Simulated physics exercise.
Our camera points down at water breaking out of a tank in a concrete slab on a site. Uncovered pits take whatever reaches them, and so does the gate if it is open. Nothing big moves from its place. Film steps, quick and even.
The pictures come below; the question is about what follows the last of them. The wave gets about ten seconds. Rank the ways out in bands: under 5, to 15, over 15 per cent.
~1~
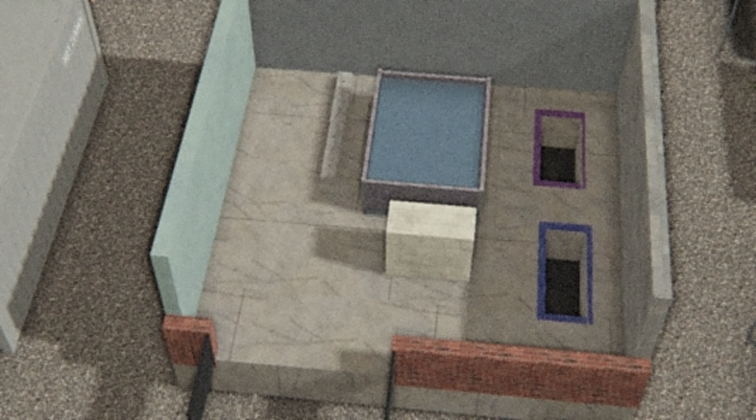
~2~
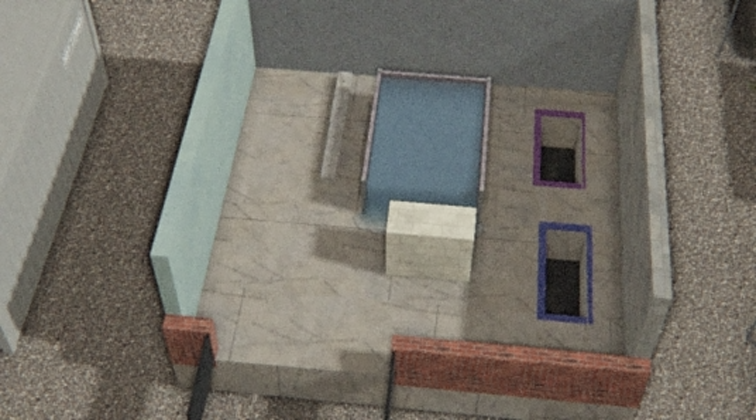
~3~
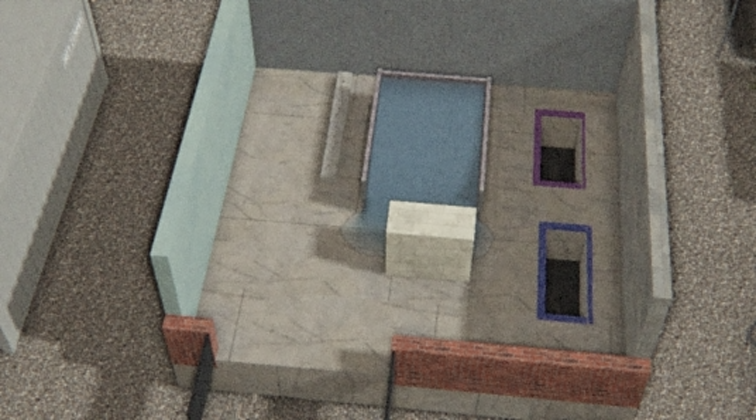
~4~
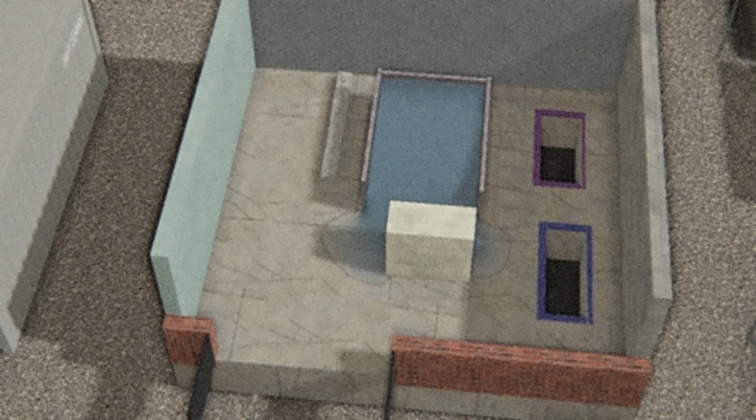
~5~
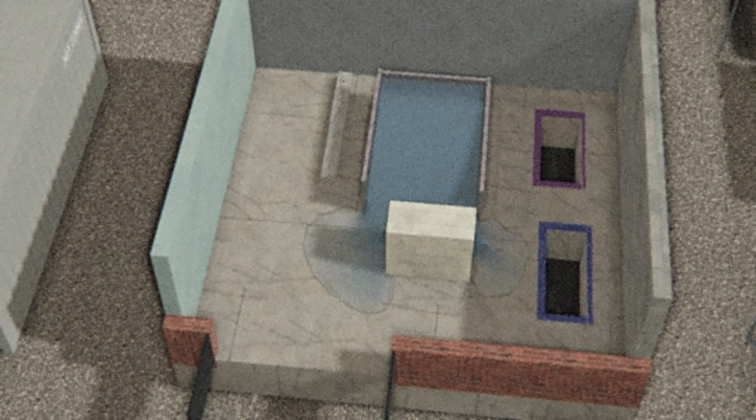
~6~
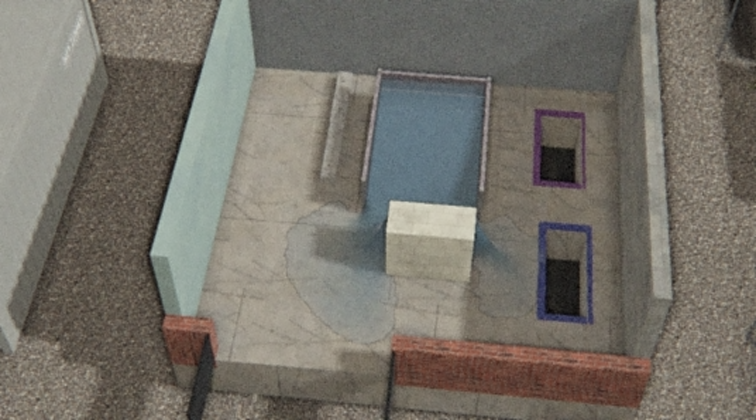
Gate: The top band, blue pit: The top band, purple pit: The bottom band.
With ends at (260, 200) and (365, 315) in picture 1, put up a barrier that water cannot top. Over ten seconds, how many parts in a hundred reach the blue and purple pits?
Approximate split, blue: 35 in a hundred; purple: 4 in a hundred.
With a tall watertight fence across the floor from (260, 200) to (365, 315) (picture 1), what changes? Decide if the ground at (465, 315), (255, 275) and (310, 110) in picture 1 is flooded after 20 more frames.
Result in the order given: Drowned, unaffected, drowned.
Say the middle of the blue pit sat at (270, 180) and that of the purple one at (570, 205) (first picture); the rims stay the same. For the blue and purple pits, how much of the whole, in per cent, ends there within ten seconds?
Percentages by pit: Blue at 10, purple at 12.
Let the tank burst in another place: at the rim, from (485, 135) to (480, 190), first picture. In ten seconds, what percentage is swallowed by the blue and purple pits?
I'd say the blue pit gets around 40 percent and the purple pit around 30 percent.
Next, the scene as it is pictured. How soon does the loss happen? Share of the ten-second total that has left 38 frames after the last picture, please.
Roughly 75 percent.
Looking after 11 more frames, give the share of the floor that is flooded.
Around 45 percent of it.
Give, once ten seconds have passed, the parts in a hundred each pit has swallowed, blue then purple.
In the order asked: 24 percent and 2 percent.
A moment on, water covers 35 % of the floor; the gate 2 %, the blue pit 3 %, the purple pit 0 %.
Next, water covers 45 % of the floor; the gate 7 %, the blue pit 9 %, the purple pit 0 %.
Then, water covers 55 % of the floor; the gate 15 %, the blue pit 14 %, the purple pit 1 %.
Later, water covers 70 % of the floor; the gate 24 %, the blue pit 20 %, the purple pit 1 %.
In the end, water covers 60 % of the floor; the gate 34 %, the blue pit 24 %, the purple pit 2 %.
